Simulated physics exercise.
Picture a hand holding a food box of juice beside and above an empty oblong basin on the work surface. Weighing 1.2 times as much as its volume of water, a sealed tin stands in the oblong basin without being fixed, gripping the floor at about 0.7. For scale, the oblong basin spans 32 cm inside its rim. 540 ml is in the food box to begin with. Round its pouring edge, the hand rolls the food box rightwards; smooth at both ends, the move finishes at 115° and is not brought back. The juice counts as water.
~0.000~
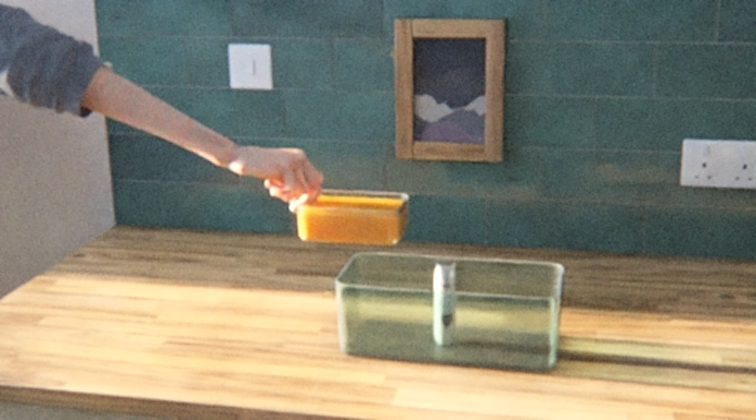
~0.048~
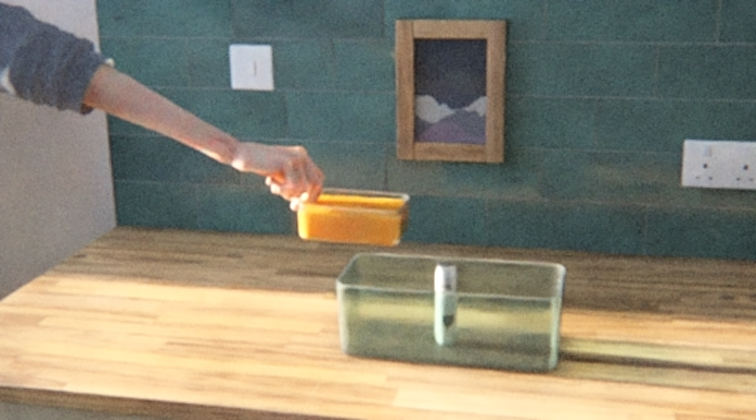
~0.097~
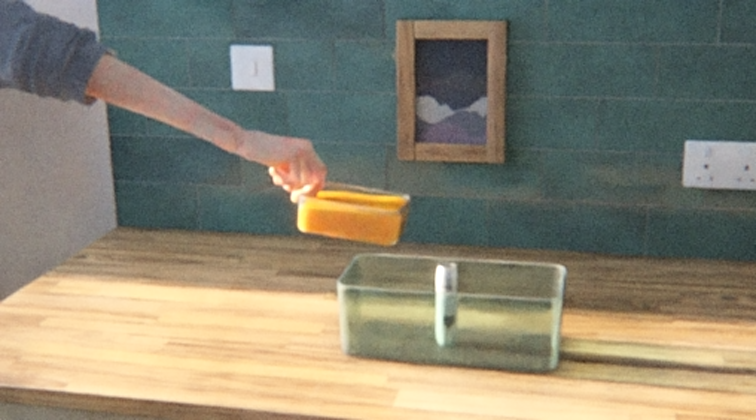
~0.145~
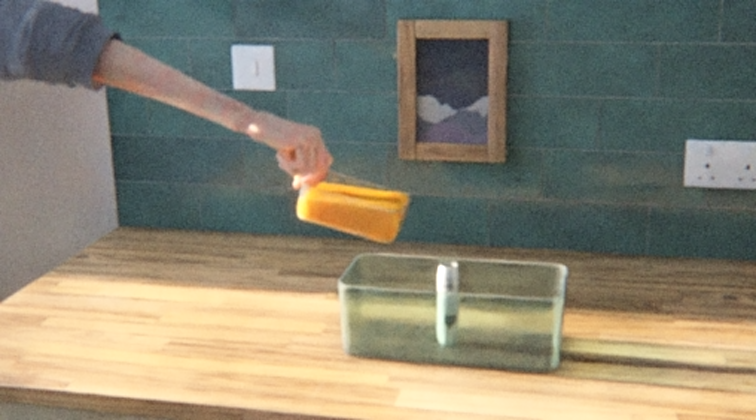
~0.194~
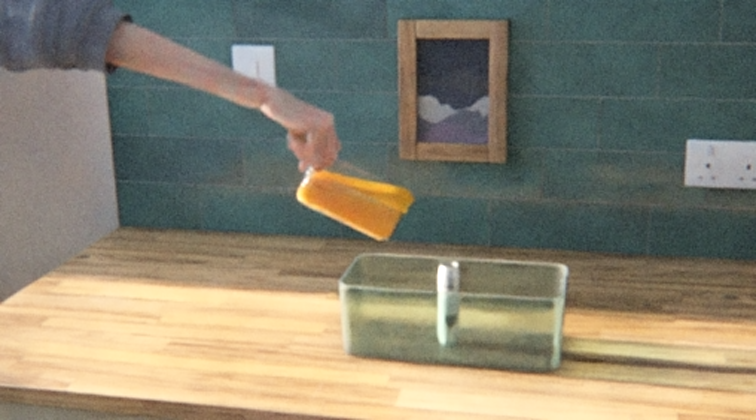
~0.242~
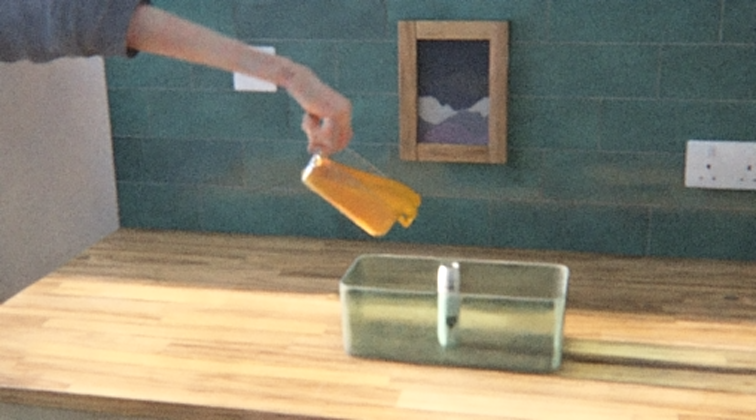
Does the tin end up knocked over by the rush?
No - watch, it's going to keep its feet.
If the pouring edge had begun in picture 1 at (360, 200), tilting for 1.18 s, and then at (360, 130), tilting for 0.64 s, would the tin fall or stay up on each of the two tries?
First it stays on its base; then it stays on its base.
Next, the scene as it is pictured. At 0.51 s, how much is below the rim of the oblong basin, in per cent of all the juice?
About 32%.
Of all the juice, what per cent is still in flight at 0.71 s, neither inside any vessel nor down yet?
Airborne fraction: Approx. 14 %.
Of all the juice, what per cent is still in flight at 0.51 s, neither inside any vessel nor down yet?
Estimate: About 58 % of all of it.
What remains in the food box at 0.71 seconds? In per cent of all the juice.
About 0 percent.
After 0.51 s the tilt is 104° and 10 per cent is still to pour; the tin stands where it began.
After 0.71 s the tilt is 115° and 0 per cent is still to pour; the tin stands where it began.
After 0.92 s the tilt is 115° and 0 per cent is still to pour; the tin stands where it began.
After 1.14 s the tilt is 115° and 0 per cent is still to pour; the tin stands where it began.
In the end the tin stands where it began.
